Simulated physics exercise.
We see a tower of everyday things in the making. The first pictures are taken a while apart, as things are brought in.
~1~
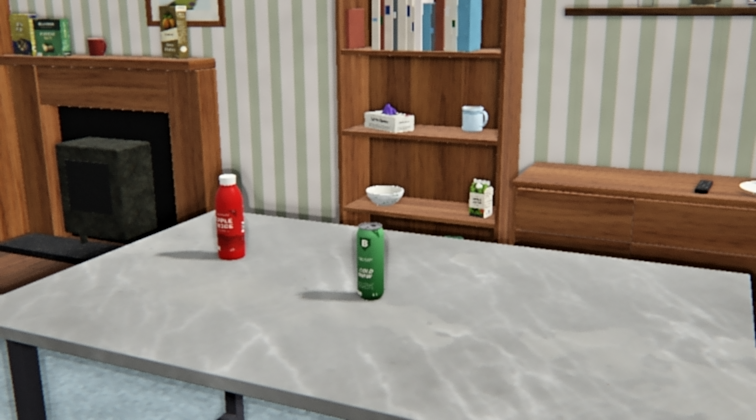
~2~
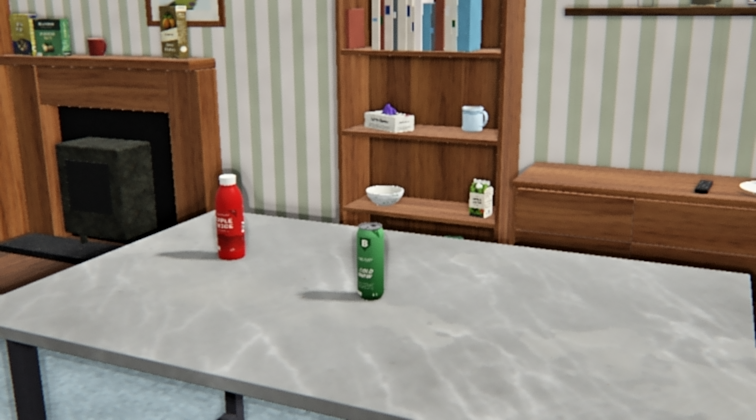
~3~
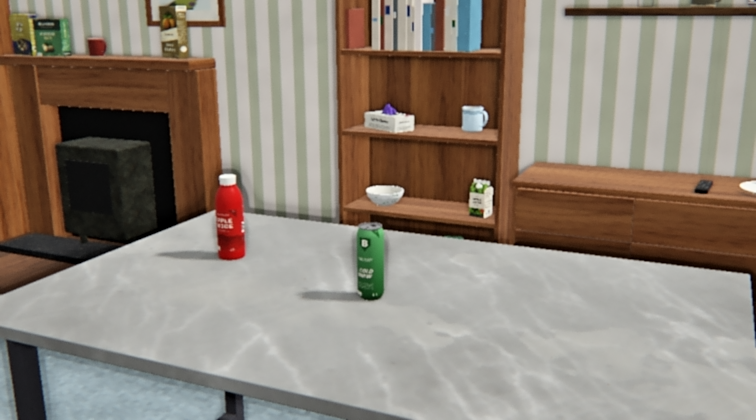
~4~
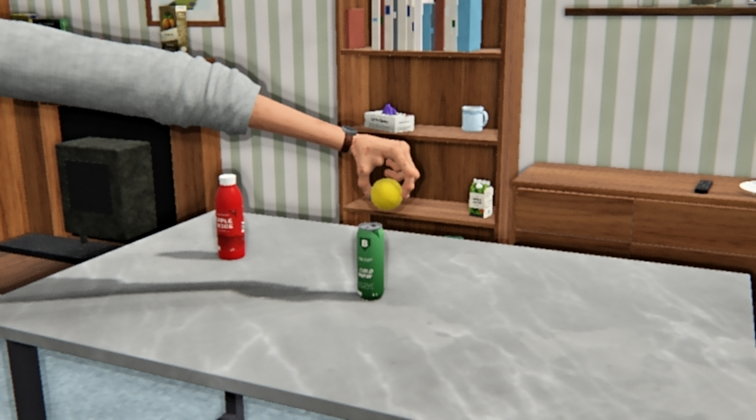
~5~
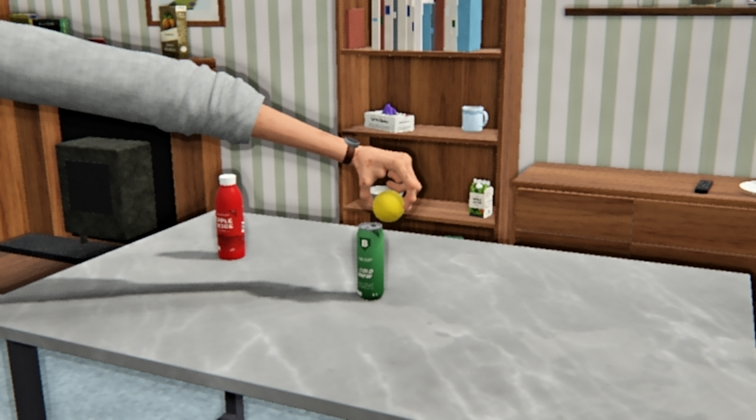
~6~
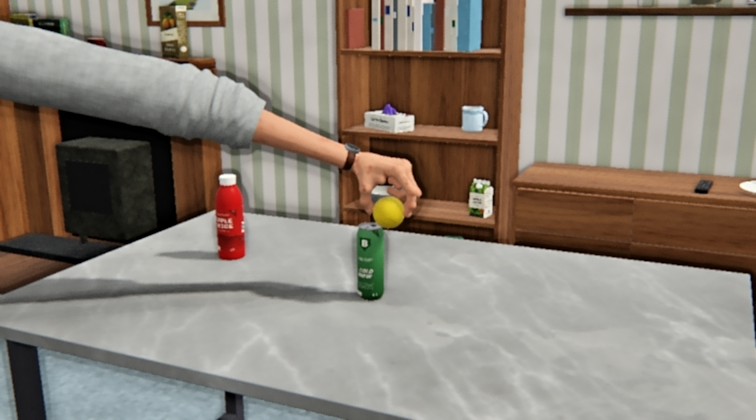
An arm in a grey sleeve with a dark wristband reaches in from the left over a grey marbled table, seen from slightly above in a room with striped wallpaper, a fireplace and wooden shelves. A red bottle stands left of a green can on the tabletop. After a still opening, the hand appears holding a yellow lemon above the can and lowers it slightly, while the camera stays still.
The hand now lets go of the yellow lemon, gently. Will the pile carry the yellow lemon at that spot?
As it turns out, it comes apart.
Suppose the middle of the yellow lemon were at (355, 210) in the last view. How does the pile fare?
Then it comes apart.
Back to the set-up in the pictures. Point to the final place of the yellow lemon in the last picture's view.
Near (414, 289).
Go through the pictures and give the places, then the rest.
In the first frame, the last thing is not in view yet; red bottle (230, 217).
In the second frame, the last thing is not in view yet; red bottle (230, 217).
In the third frame, the last thing is not in view yet; red bottle (230, 217).
The fourth frame shows on its way; yellow lemon (387, 194); red bottle (230, 217).
The fifth frame shows on its way; yellow lemon (389, 206); red bottle (230, 217).
The sixth frame shows in place under the hand; yellow lemon (389, 212); red bottle (230, 217).
Then, 0.30 s past the last view, yellow lemon displaced a little near (398, 226).
Then, 0.40 s past the last view, yellow lemon now fallen.
Then, 0.50 s past the last view, things are still on the move.
Finally, fallen, yellow lemon; the other 2 still in place. Final places as the last picture's camera would see them, yellow lemon near (414, 289). The pile gives way.
